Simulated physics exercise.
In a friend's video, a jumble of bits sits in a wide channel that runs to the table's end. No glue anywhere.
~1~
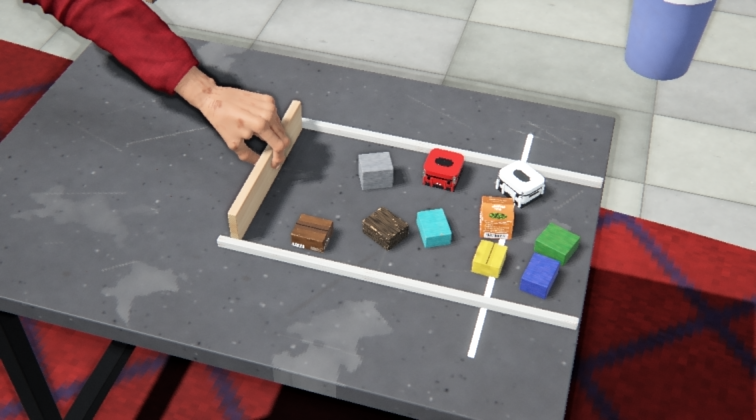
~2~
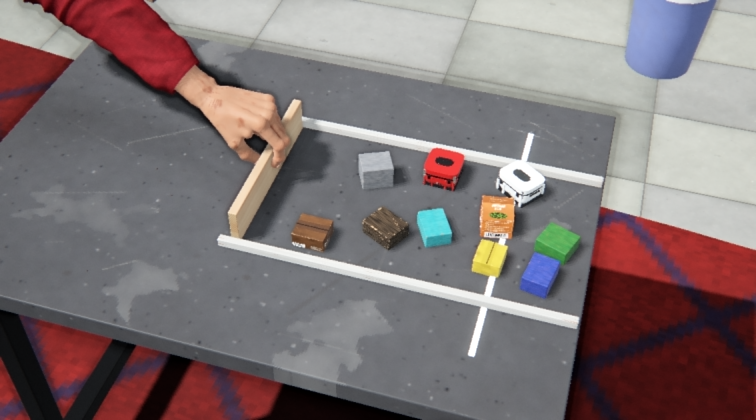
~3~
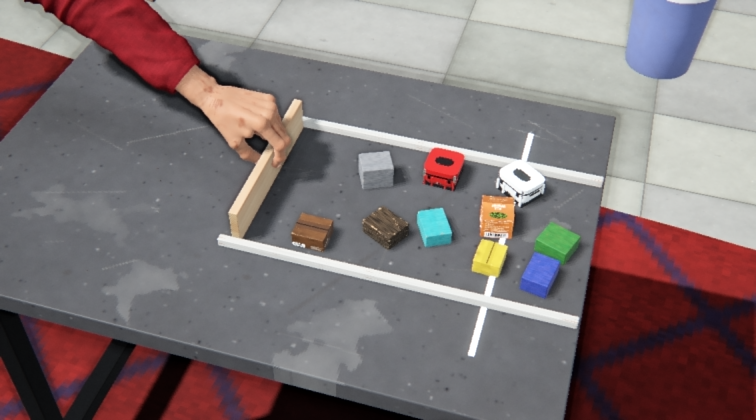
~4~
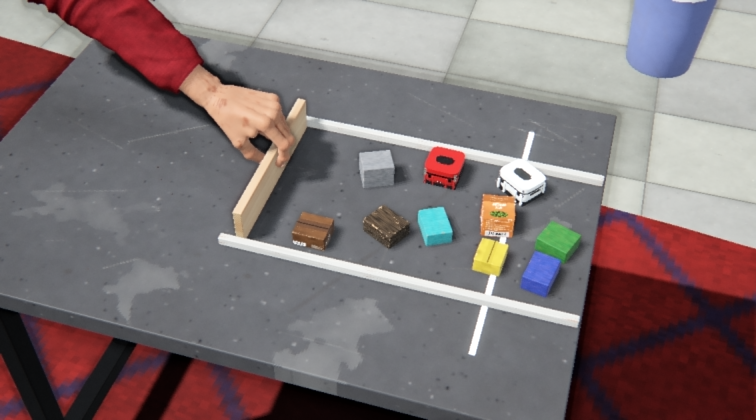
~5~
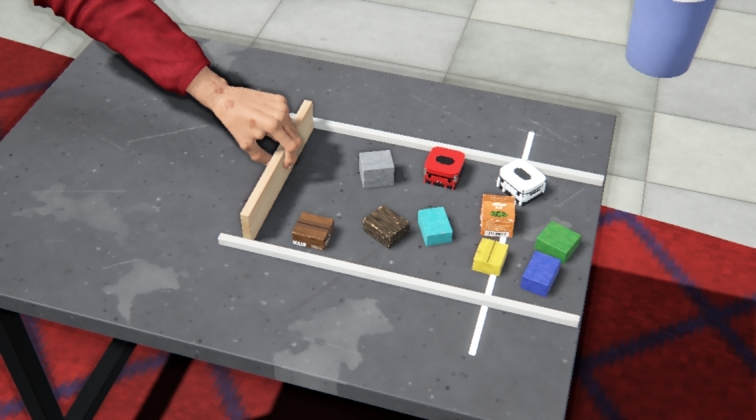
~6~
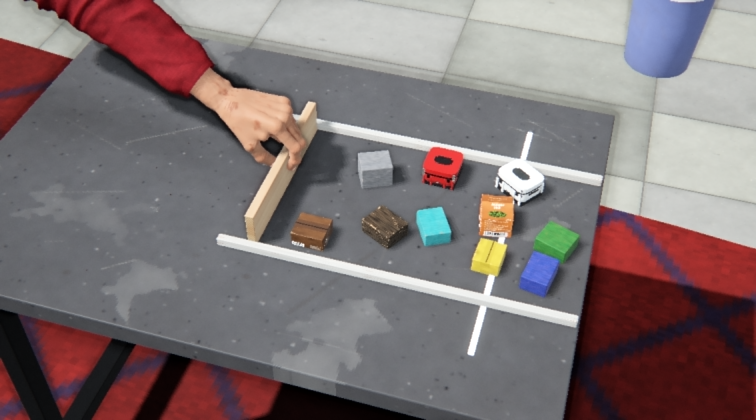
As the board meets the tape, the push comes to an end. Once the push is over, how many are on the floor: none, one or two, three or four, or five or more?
I expect no pieces to go over the edge.
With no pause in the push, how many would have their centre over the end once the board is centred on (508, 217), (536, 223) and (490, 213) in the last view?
Taking the places in turn, the counts are 0, 3 and 0.
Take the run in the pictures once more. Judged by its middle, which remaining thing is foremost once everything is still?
The one in question is the blue block.
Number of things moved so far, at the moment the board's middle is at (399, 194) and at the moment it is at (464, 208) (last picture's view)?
First 4, then 8.
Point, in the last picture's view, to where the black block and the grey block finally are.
You'll find the black block at roughly (517, 251) and the grey block at roughly (526, 206).
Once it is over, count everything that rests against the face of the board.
5 of them.
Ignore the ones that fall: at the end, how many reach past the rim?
The count is 2.
Early on, none off yet; green block at rest near (557, 242); blue block at rest near (539, 274); white case at rest near (520, 182).
A while later, none off yet; green block at rest near (557, 242); blue block at rest near (539, 274); white case travelled a little near (543, 187).
Finally, the number that fall off is zero.
